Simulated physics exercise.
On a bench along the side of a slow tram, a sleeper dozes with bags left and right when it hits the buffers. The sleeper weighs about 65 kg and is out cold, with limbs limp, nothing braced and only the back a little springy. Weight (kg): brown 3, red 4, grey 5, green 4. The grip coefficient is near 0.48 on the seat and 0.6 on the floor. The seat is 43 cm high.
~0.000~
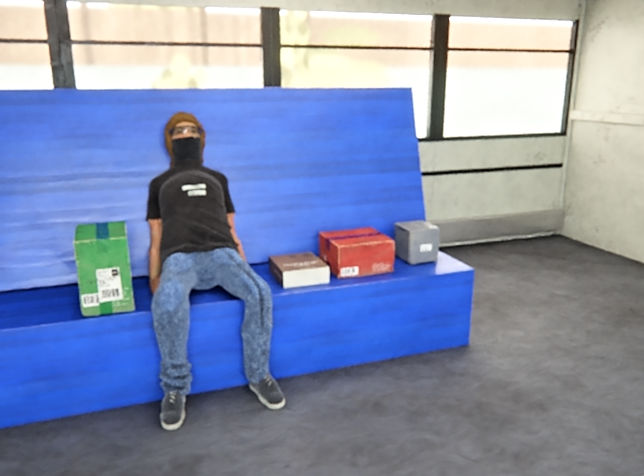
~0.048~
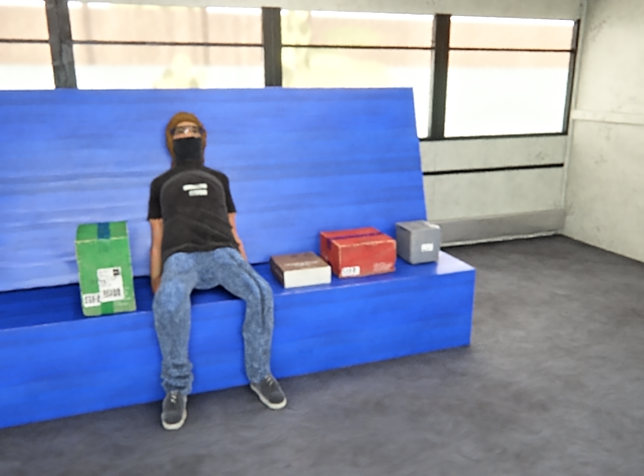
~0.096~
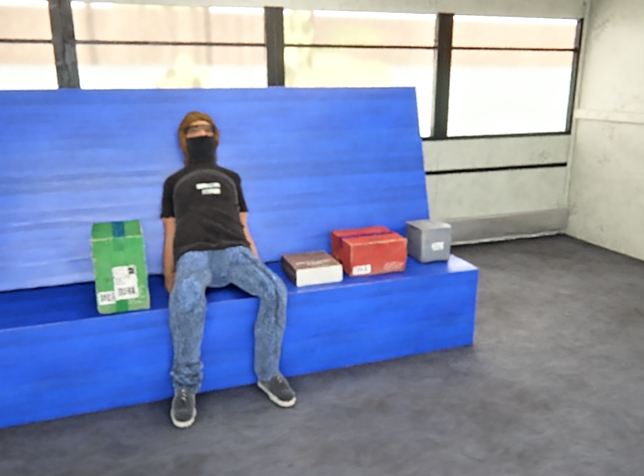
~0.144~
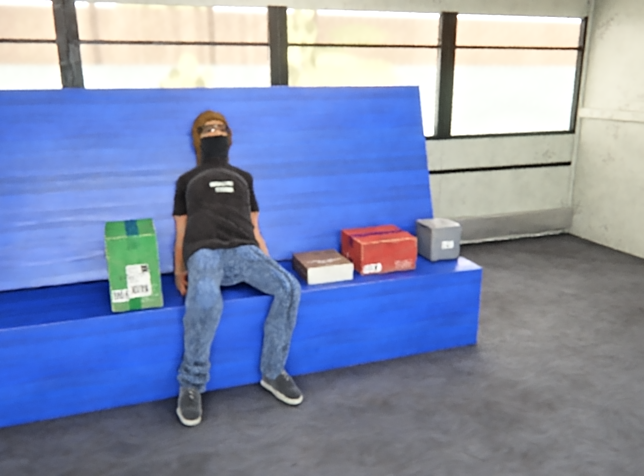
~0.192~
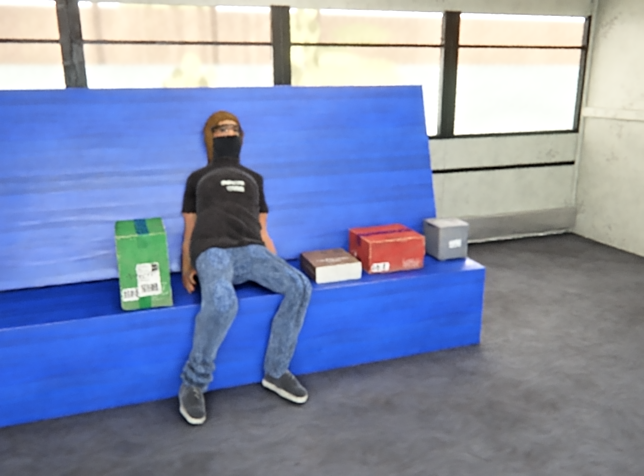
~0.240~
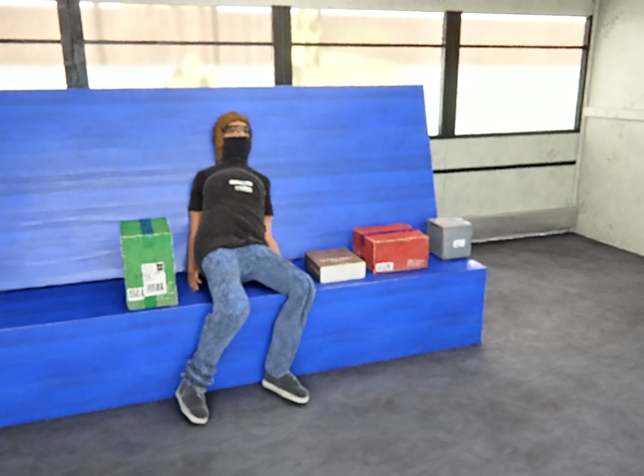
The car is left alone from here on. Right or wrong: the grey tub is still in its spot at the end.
Right.
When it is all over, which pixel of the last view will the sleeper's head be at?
It ends up at about (345, 232).
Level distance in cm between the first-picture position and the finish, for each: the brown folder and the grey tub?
The brown folder has moved 15 and the grey tub 15.
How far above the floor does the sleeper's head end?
The head finishes around 55 centimetres above the floor.
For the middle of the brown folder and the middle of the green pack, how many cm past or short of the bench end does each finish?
Brown folder short by 80, green pack short by 170.
After 0.40 s the grey tub is 6 cm short of the bench end, tilted 0°, near (450, 238) in the last picture's view.
After 0.65 s the grey tub is 6 cm short of the bench end, tilted 0°, near (450, 238) in the last picture's view.
After 1.05 s the grey tub is 6 cm short of the bench end, tilted 0°, near (450, 238) in the last picture's view; the brown folder 76 cm short of the bench end, tilted 0°.
At rest, 2.2 s, brown folder stays on; red carton stays on; grey tub stays on; green pack stays on; sleeper's hips keep to the seat.
